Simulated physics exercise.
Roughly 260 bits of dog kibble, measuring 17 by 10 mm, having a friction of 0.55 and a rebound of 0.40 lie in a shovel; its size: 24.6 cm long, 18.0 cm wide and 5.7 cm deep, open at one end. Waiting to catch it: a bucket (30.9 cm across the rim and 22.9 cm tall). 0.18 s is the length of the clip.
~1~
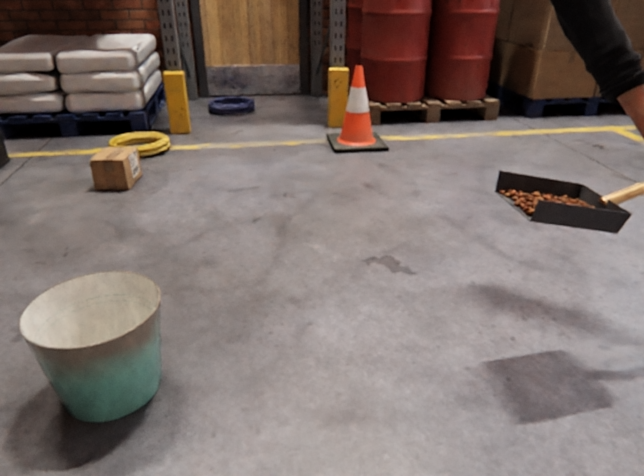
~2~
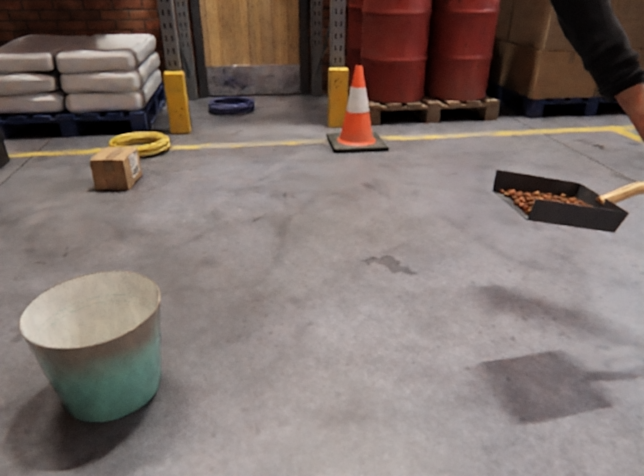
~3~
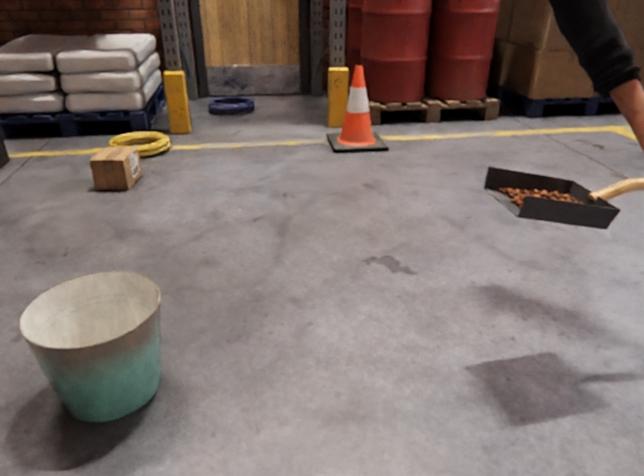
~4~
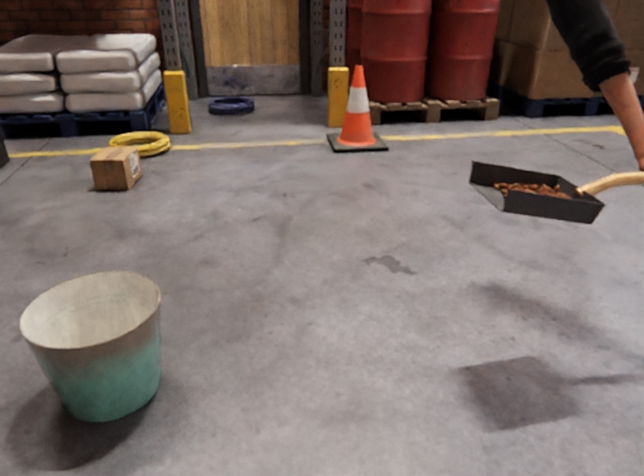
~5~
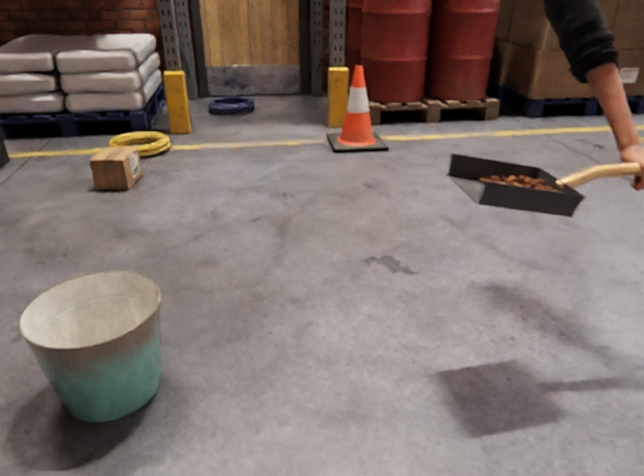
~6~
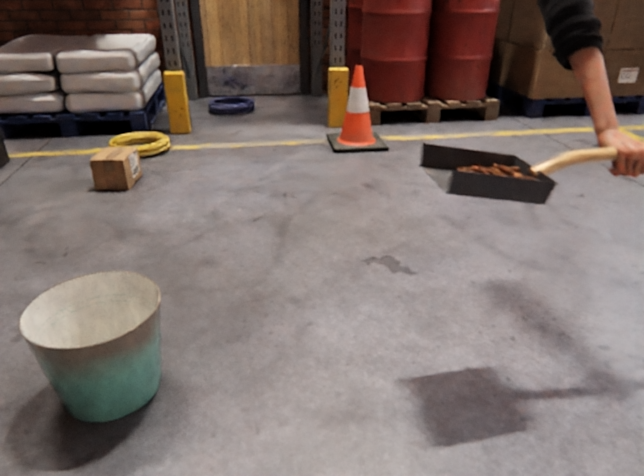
At first, a hand at the right holds a dark shovel loaded with brown kibble almost still above a grey warehouse floor, with a pale and green bucket at the left. Then the arm moves the shovel leftward and slightly upward, gradually faster, its shadow sliding along the floor.
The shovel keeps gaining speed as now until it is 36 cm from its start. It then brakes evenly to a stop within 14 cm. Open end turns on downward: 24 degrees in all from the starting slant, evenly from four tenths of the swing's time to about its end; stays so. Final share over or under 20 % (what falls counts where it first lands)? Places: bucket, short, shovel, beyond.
My prediction: Bucket: Will amass a fifth or less; on the ground short of the target's middle: Will amass a fifth or less; shovel: Will amass a fifth or less; ground beyond: Will amass more than a fifth.
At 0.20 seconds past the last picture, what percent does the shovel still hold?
I'd put it near 0 in a hundred.
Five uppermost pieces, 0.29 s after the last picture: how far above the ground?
Roughly 75 cm.
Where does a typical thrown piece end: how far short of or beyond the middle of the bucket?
About 65 cm beyond.
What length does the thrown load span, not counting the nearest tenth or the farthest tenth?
Around 10 centimetres.
Then, 0.11 s after the last picture, tilt 5 degrees; shovel 100 %; middle of all pieces near (389, 127).
Then, 0.20 s after the last picture, tilt 12 degrees; in the air 100 %; middle of all pieces near (271, 108).
Then, 0.29 s after the last picture, tilt 13 degrees; in the air 100 %; middle of all pieces near (147, 126).
Then, 0.37 s after the last picture, tilt 13 degrees; in the air 100 %; middle of all pieces near (42, 174).
In the end, bucket 0 %, short 0 %, shovel 0 %, beyond 100 %.
